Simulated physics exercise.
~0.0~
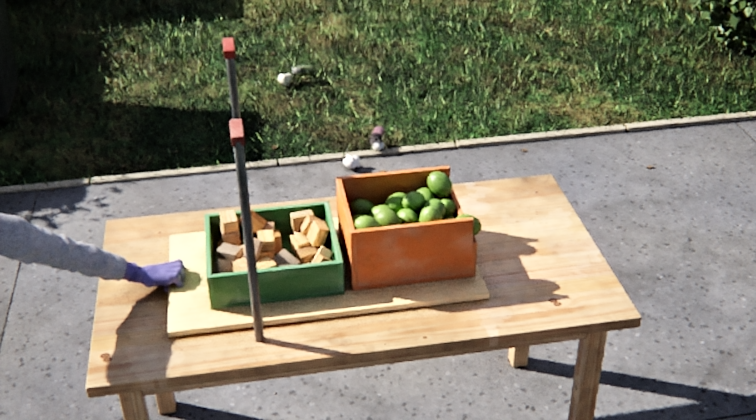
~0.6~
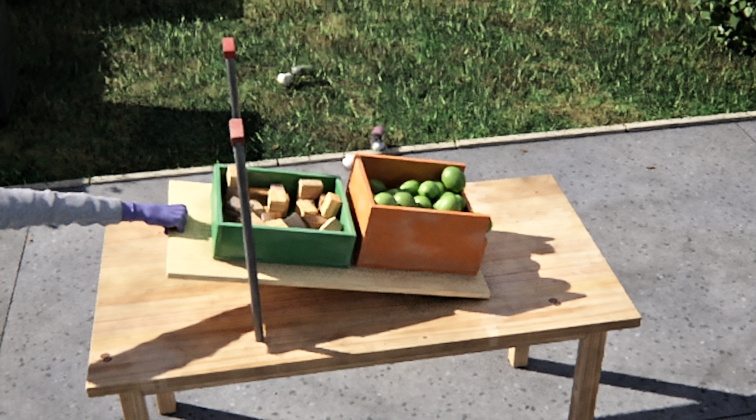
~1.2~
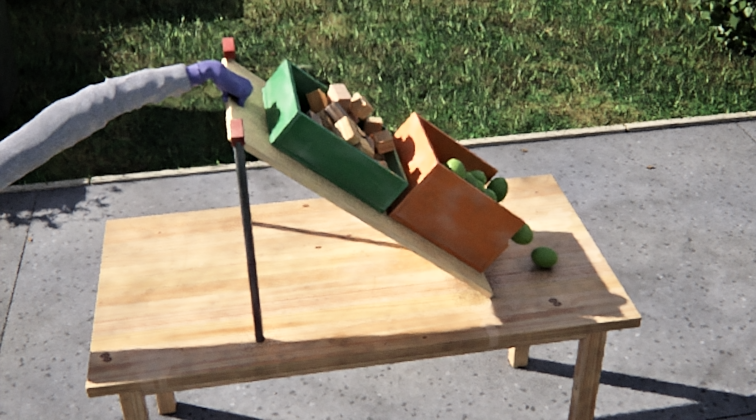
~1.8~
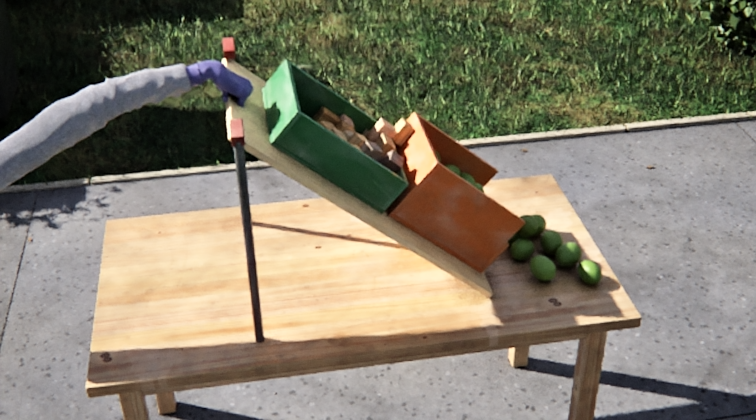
On a wooden table outdoors, a gloved hand lifted the left end of a board holding a green box of wooden blocks and an orange box of green fruit, until it sloped steeply and several fruits spilled onto the table's right side.
